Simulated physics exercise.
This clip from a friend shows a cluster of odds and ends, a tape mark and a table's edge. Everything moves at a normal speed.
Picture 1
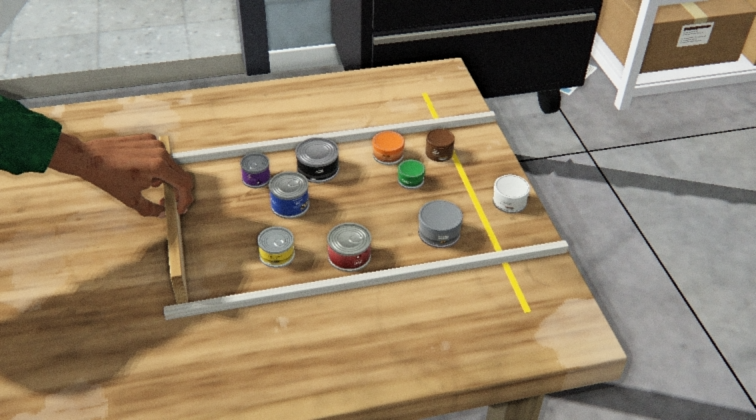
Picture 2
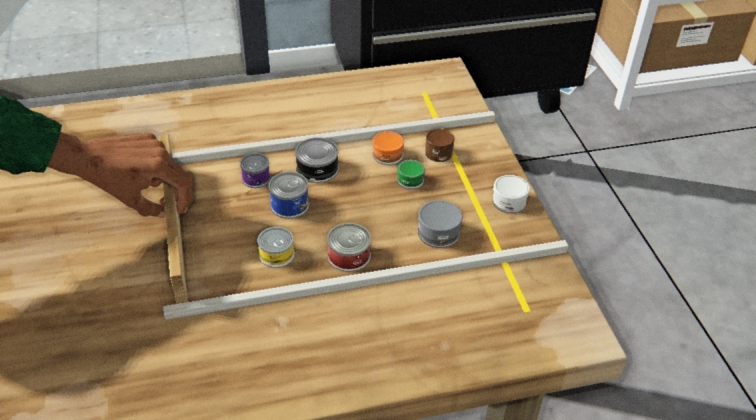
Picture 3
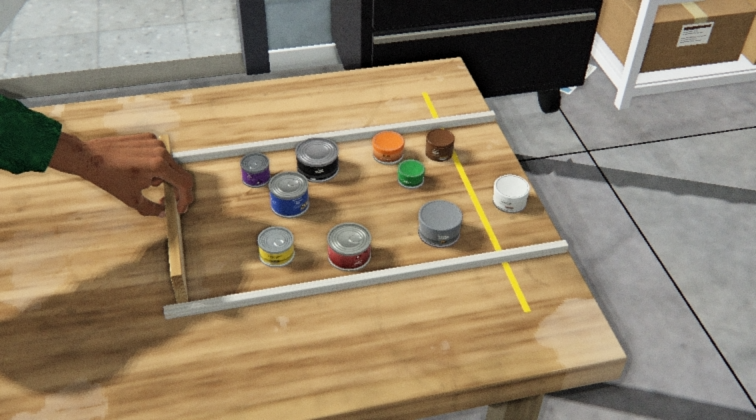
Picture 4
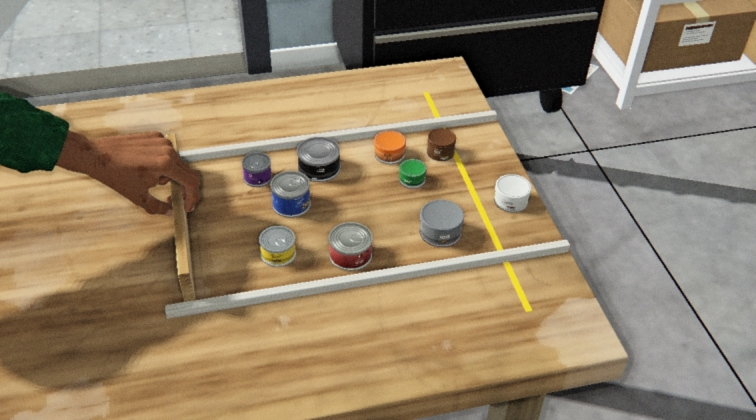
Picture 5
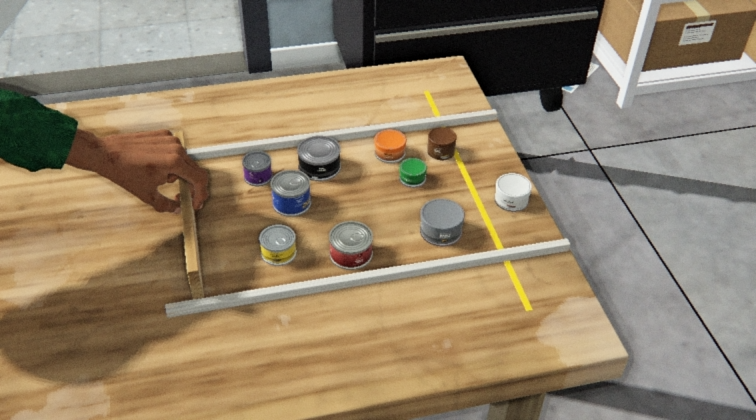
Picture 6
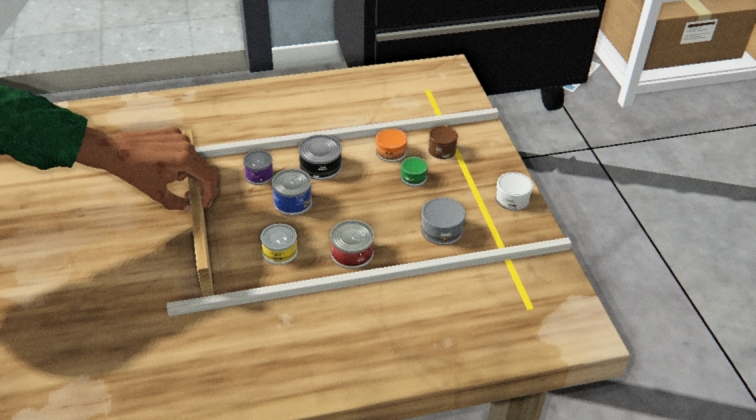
A wooden board, held by a hand on the left, stayed still at first and then slid a little to the right between two pale rails, while the colourful tins on the table barely shifted.
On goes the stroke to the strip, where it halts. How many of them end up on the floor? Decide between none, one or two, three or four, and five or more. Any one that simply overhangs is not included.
Over the end go only a single one or a pair.
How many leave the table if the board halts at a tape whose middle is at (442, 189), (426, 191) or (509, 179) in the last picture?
0, 0, 6.
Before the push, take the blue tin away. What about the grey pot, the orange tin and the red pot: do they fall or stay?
Grey pot - safe, orange tin - gone, red pot - safe.
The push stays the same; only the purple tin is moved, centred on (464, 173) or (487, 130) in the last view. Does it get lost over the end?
The purple tin holds on; is lost.
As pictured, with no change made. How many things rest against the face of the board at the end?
Counting them up gives 4.
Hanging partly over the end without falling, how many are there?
The total comes out at 3.
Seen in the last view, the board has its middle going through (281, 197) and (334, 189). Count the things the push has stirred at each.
Tally: 4; 6.
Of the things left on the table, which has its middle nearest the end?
It's the white tin that is foremost.
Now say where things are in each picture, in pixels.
White tin (511, 194); brown tub (440, 145); grey pot (440, 224); board (173, 215); tape (469, 188), in the first picture.
Brown tub (440, 146); board (173, 215), in the second picture.
Grey pot (440, 224); black tin (317, 160), in the third picture.
White tin (512, 194); orange tin (390, 148), in the fourth picture.
Brown tub (442, 144); green pot (413, 173), in the fifth picture.
White tin (514, 192); brown tub (443, 143); grey pot (443, 221); board (197, 209); tape (472, 185), in the sixth picture.
Soon after, none off yet; white tin at rest near (514, 192); brown tub at rest near (443, 143); grey pot at rest near (443, 221).
After that, none off yet; white tin at rest near (514, 192); brown tub displaced about its own width near (476, 140); grey pot displaced a little near (463, 215).
In the end, the number that fall off is one or two; gone, orange tin and brown tub.
